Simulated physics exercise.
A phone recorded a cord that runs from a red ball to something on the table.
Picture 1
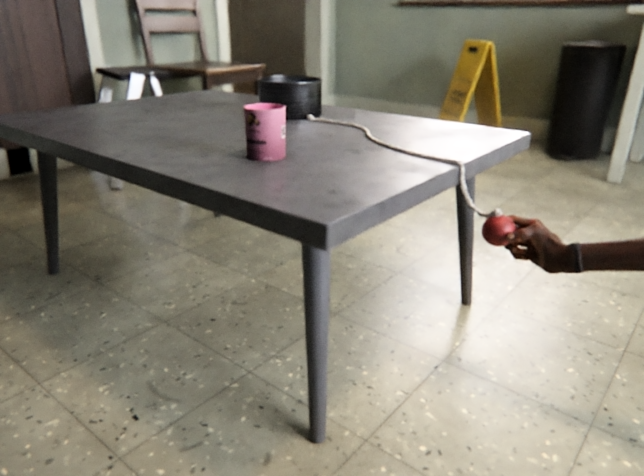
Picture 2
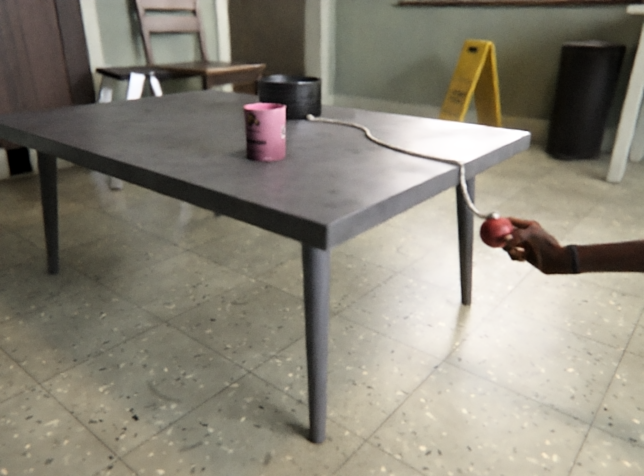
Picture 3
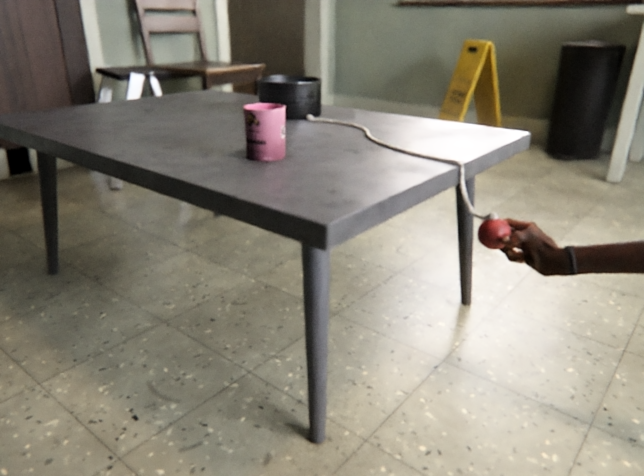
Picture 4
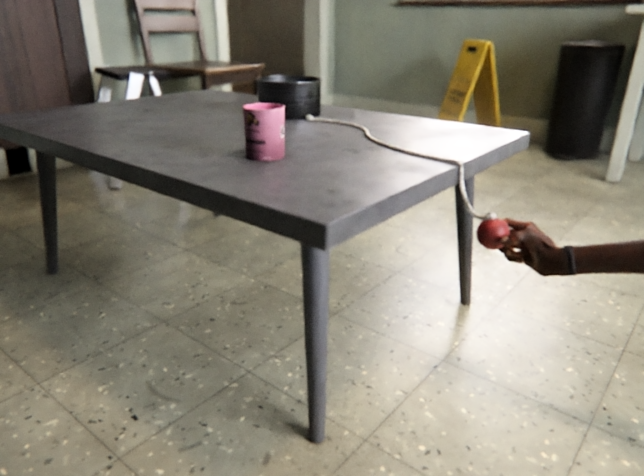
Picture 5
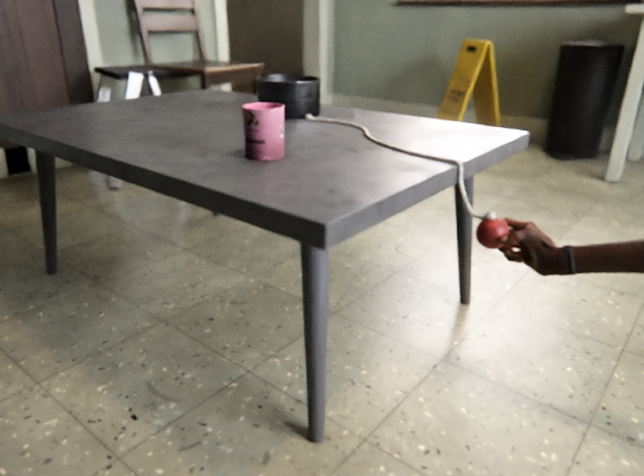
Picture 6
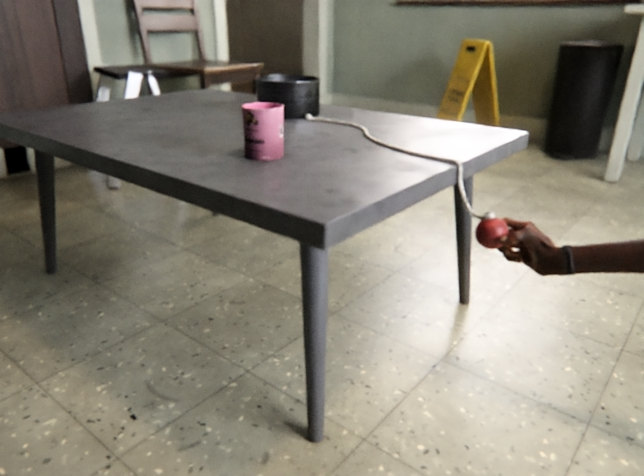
In a tiled room, a hand holds a red ball on a cord running to a dark pot on a table, barely moving.
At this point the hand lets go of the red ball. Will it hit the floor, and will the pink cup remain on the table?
One by one: The red ball is held aloft, the pink cup is left in place.
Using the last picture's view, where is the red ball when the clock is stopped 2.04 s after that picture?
It is at roughly (465, 265).
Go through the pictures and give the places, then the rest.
The first picture shows red ball (499, 231); pot (290, 79); pink cup (265, 106).
The second picture shows red ball (496, 232).
The third picture shows red ball (494, 233).
The fourth picture shows red ball (493, 233); cord through (358, 127) (380, 143).
The fifth picture shows red ball (492, 233); cord through (358, 126) (379, 142).
The sixth picture shows red ball (492, 233); pot (288, 78); pink cup (263, 106); cord tied to the pot, with little slack.
Then, 0.42 s after the last picture, ball below the edge near (425, 239); pot unmoved; cup unmoved.
Then, 1.12 s after the last picture, ball below the edge near (474, 267); pot unmoved; cup unmoved.
Then, 2.04 s after the last picture, ball below the edge near (465, 265); pot unmoved; cup unmoved.
At rest, ball below the edge near (500, 268); pot unmoved; cup unmoved. The red ball hangs in the air and the pink cup remains where it stands.
